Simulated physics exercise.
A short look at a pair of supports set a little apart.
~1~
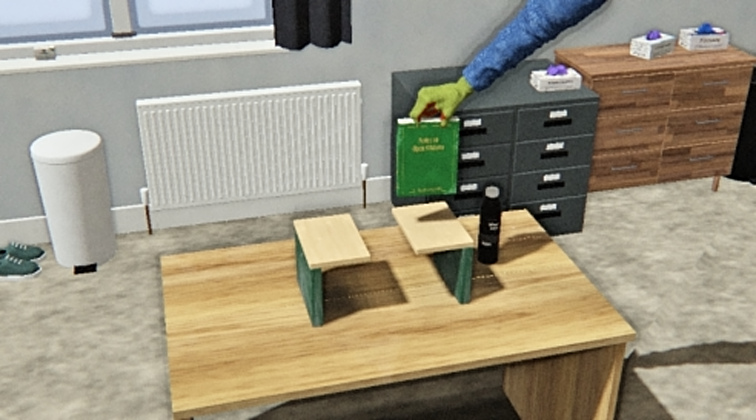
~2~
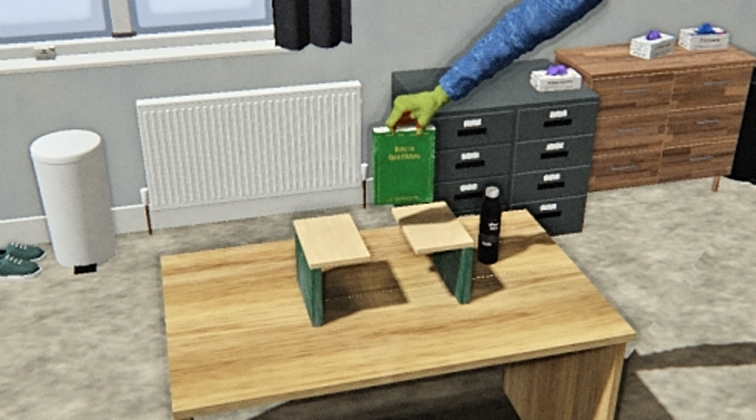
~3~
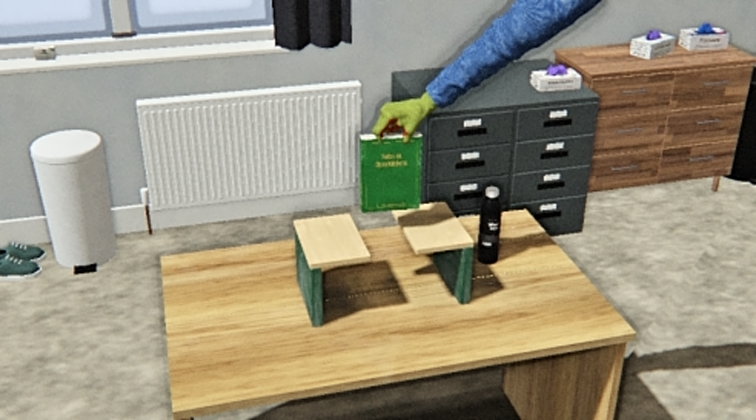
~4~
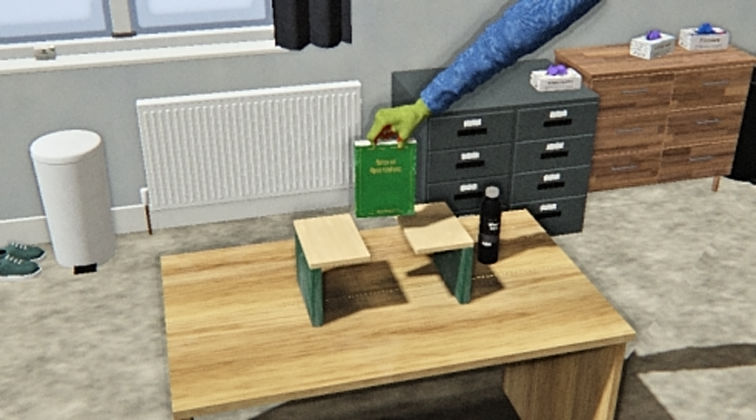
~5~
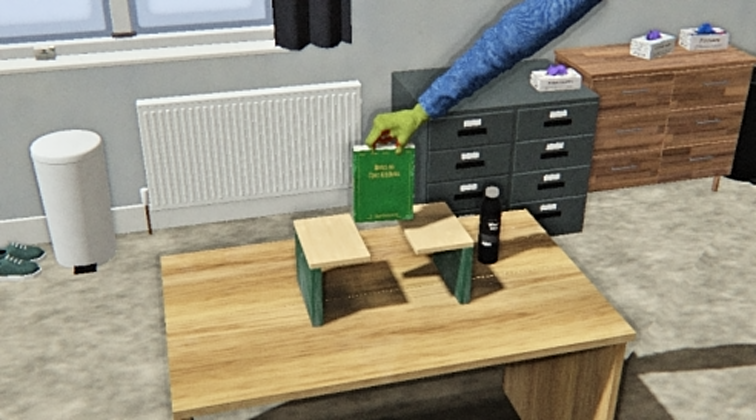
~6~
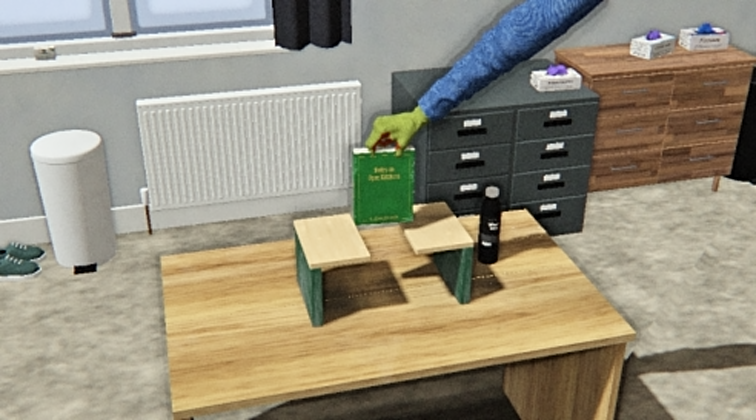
A gloved hand moves a green book left and slightly down behind two small supports.
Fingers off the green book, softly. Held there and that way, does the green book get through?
It stays on top.
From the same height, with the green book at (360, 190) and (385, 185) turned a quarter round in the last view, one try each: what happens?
First try: It lodges; second try: It reaches the table.
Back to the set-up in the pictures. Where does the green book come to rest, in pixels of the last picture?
Around (383, 196).
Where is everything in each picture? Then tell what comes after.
On its way; green book (427, 157); black bottle (490, 225), in the first picture.
On its way; green book (404, 166); black bottle (490, 225), in the second picture.
On its way; green book (390, 173); black bottle (490, 225), in the third picture.
On its way; green book (385, 179); black bottle (490, 225), in the fourth picture.
On its way; green book (383, 183); black bottle (490, 225), in the fifth picture.
Poised above the slot; green book (383, 186); black bottle (490, 225), in the sixth picture.
Then, 0.20 s on from there, green book shifted a little near (383, 196).
Then, 1.30 s on from there, green book resting near (383, 196).
In the end, both unmoved. At the end, from the last picture's camera, green book near (383, 196). The book is caught.
